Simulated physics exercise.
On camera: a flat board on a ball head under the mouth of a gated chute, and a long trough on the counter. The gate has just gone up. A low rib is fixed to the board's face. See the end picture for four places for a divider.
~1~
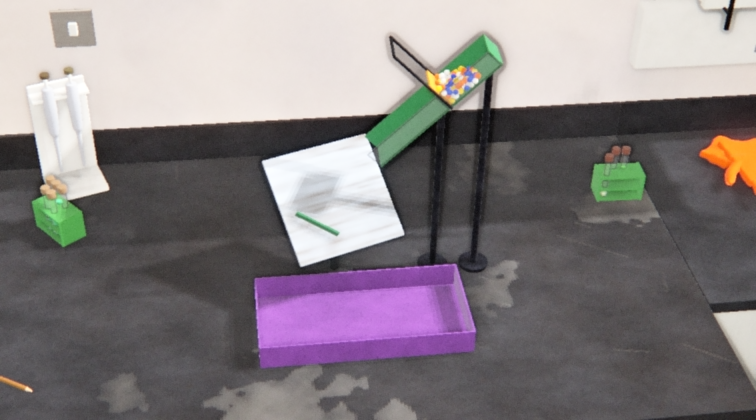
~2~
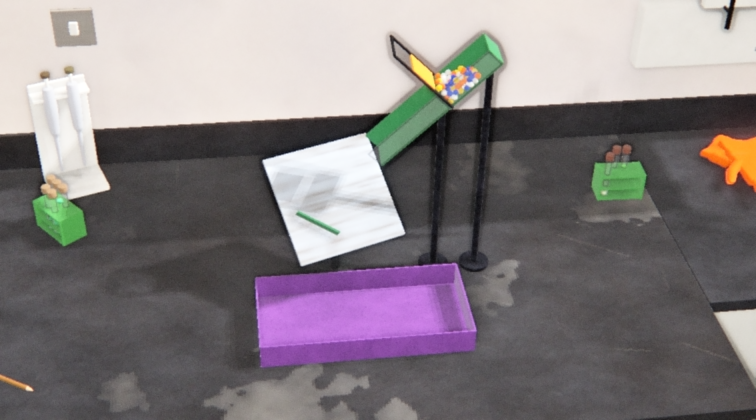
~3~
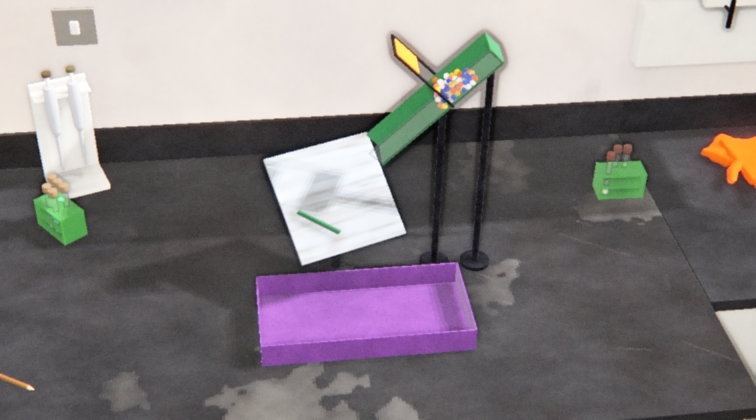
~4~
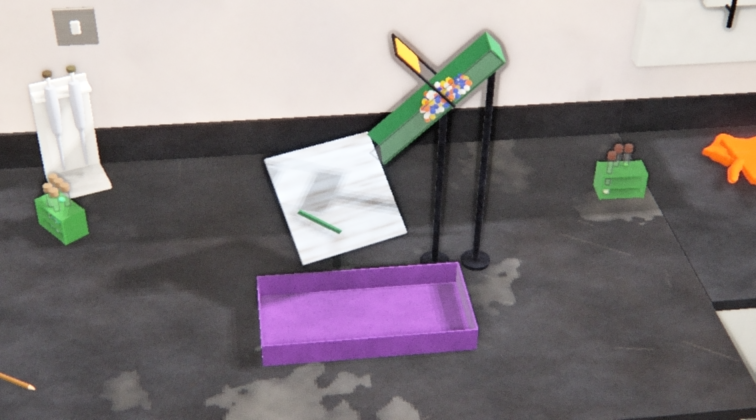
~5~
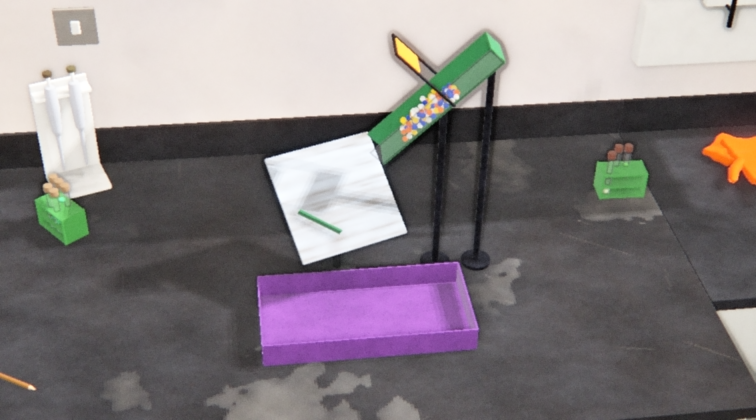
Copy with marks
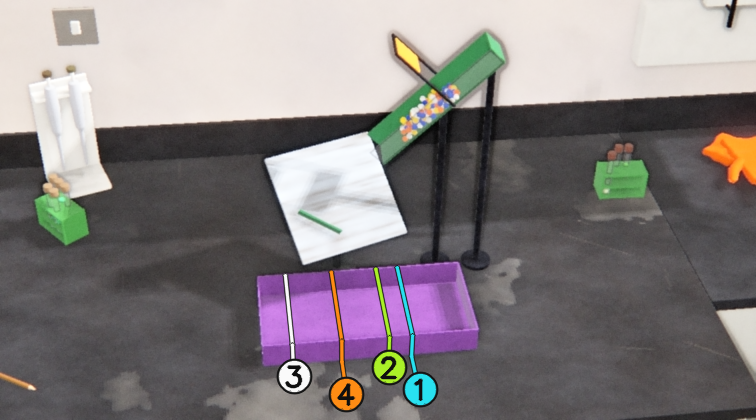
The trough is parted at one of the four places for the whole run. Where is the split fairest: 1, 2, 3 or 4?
2.
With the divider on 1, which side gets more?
The left side.
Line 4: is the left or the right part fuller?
More lands on the right.
On the marked copy, line 1 crosses the front rim at (412, 334); line 2 crosses the front rim at (389, 336); line 3 crosses the front rim at (292, 344); line 4 crosses the front rim at (341, 340).
Choosing 1, of what is caught, nearly all on the left of the divider, a stray few on the right.
Choosing 2, of what is caught, about half on the left of the divider, about half on the right.
Choosing 3, of what is caught, a small part on the left of the divider, nearly all on the right.
Choosing 4, of what is caught, a small part on the left of the divider, most on the right.
